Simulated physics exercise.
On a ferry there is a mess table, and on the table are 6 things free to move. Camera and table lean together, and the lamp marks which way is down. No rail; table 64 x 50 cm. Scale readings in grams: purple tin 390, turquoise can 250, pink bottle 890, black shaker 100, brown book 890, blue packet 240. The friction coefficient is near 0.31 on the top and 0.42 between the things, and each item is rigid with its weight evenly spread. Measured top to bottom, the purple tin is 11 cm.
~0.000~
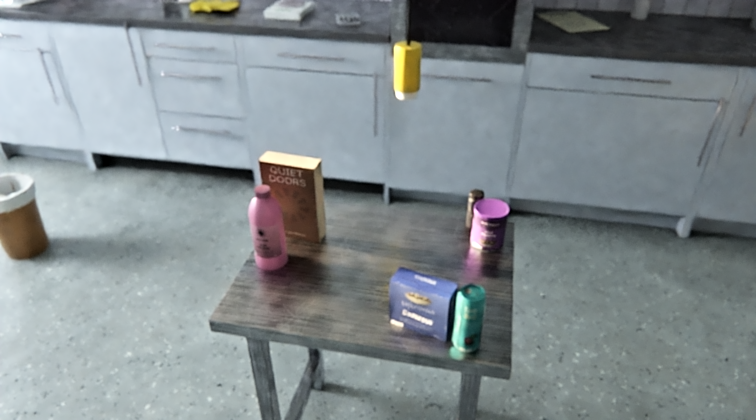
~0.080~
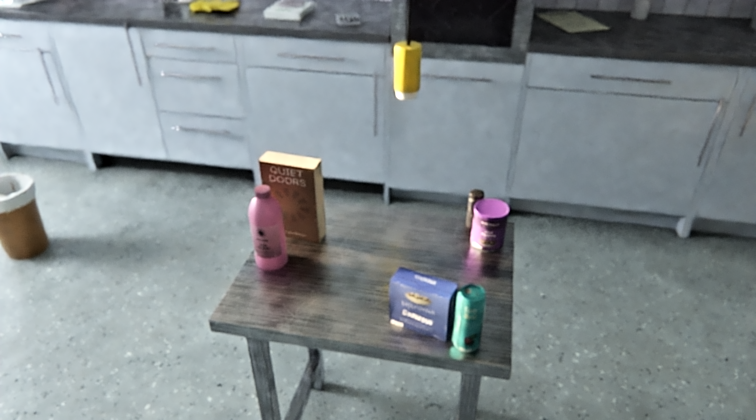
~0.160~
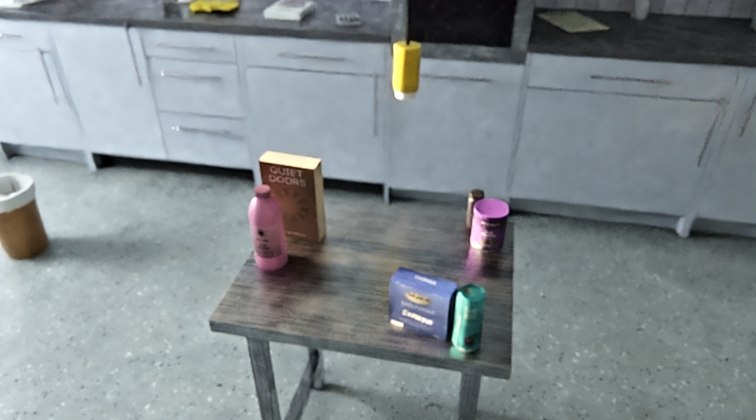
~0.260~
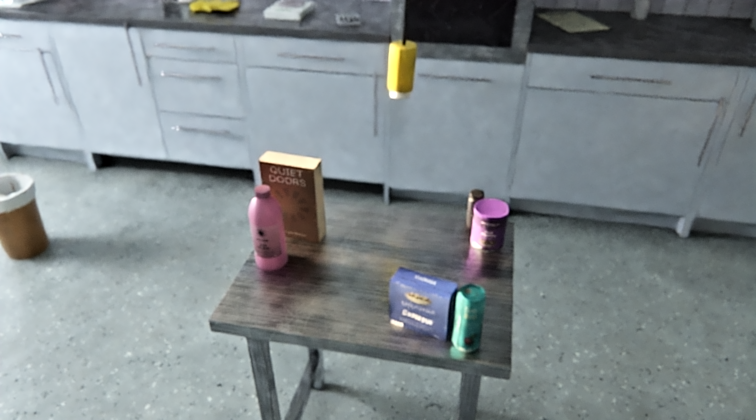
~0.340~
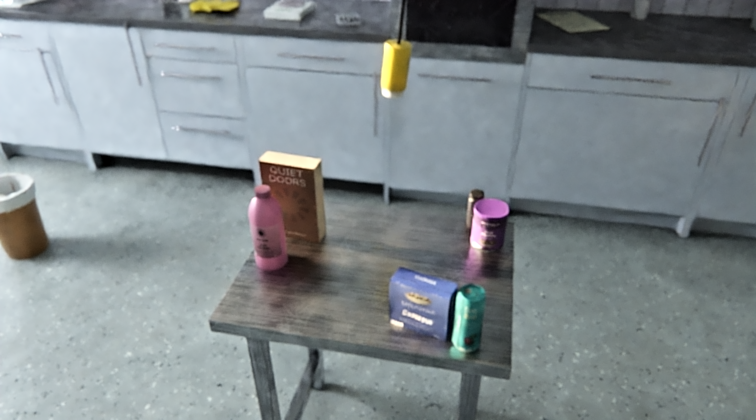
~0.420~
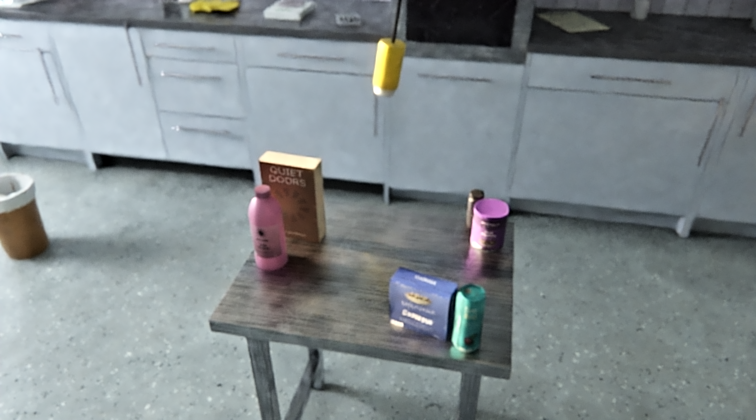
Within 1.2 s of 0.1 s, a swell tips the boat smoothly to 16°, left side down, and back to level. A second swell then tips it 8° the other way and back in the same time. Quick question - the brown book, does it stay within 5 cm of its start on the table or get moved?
I'd say it sits tight.
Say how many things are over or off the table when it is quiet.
The count is 0.
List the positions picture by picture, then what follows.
Boat level; brown book (294, 198); purple tin (490, 225), in the first picture.
Boat level; pink bottle (267, 227); black shaker (475, 209), in the second picture.
Boat level; blue packet (422, 304); purple tin (490, 225), in the third picture.
Floor tilted 3°, left side down; turquoise can (469, 320); pink bottle (267, 227), in the fourth picture.
Floor tilted 6°, left side down; black shaker (475, 209); blue packet (422, 304), in the fifth picture.
Floor tilted 9°, left side down; brown book (294, 198); purple tin (490, 225), in the sixth picture.
Around 1.22 s, boat level.
Around 2.12 s, floor tilted 6°, right side down.
Finally (3.0 s), all 6 still in place (within 5 cm). In the last view, brown book near (294, 198).
